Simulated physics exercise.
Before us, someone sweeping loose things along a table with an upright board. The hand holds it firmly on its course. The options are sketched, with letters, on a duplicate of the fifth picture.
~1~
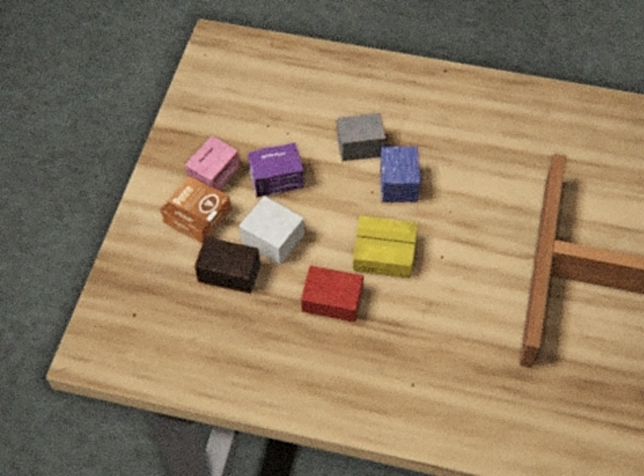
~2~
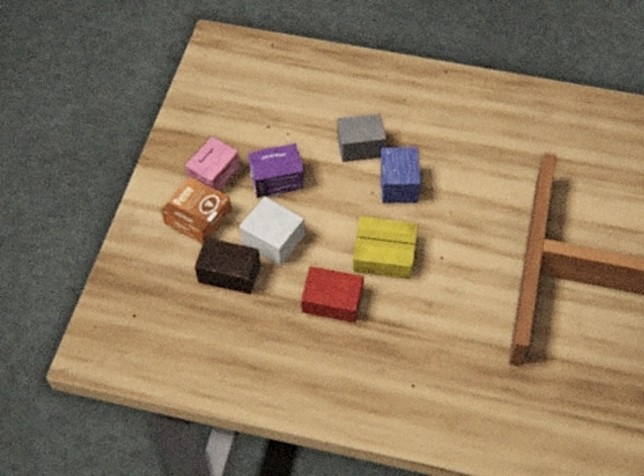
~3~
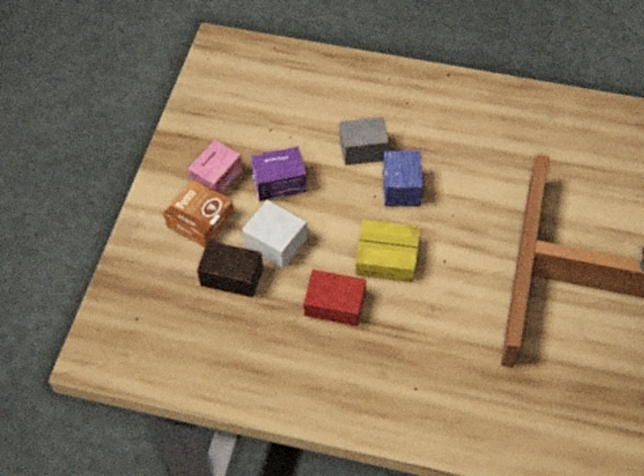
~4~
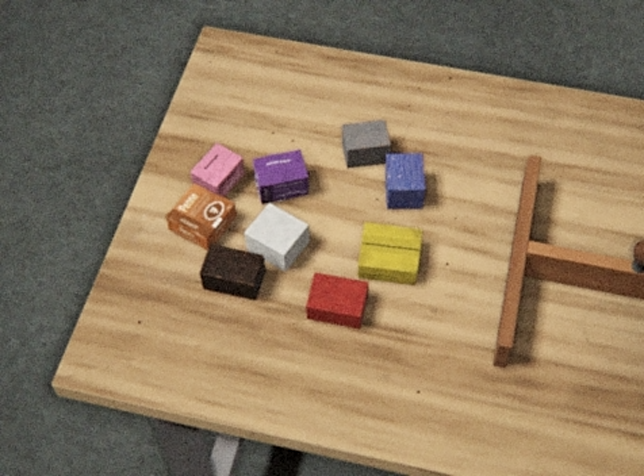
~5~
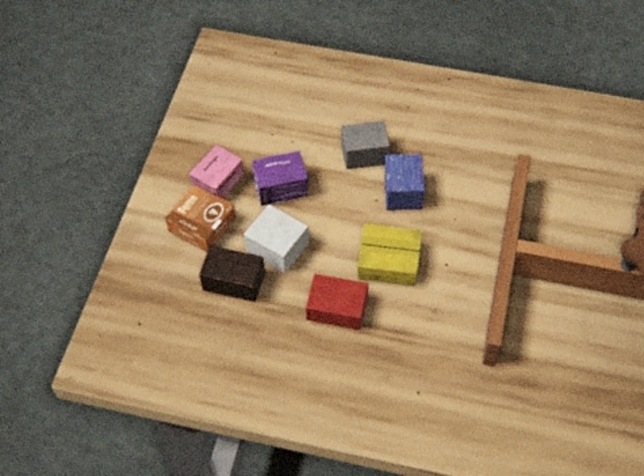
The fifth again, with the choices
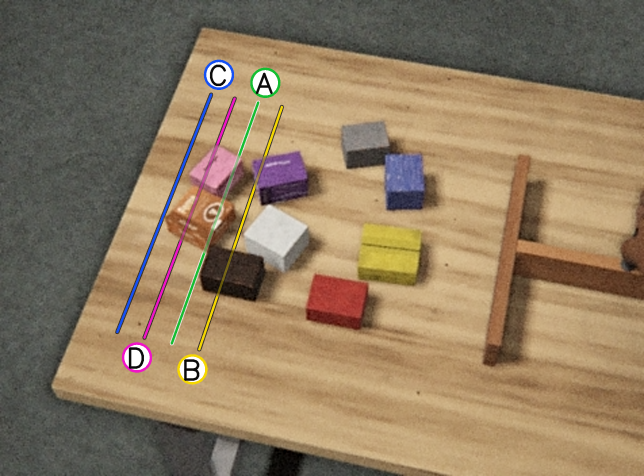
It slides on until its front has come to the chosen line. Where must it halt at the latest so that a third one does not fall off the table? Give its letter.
A is the last line within the limit.
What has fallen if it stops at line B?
It is the orange packet.
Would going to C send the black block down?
By then, yes.
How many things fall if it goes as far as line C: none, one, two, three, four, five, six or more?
Five.
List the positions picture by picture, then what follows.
In the first picture, pink box (213, 166); black block (228, 265); red block (333, 294).
In the second picture, board (538, 243); purple box (276, 171).
In the third picture, board (529, 244); yellow box (387, 251).
In the fourth picture, board (521, 245); orange packet (201, 217).
In the fifth picture, board (511, 244); pink box (217, 175); black block (233, 274); red block (337, 302).
On the marked copy, A at (218, 213); B at (244, 218); C at (168, 204); D at (193, 209).
Following A. Soon after the start, board (402, 223); blue block (390, 179); yellow box (362, 249).
Later, board (299, 204); orange packet (163, 214); pink box (204, 173).
In the end, board (220, 189); pink box over the edge; orange packet over the edge; two fallen.
As for the rest, B is within the limit but short; C drops five; D drops four.
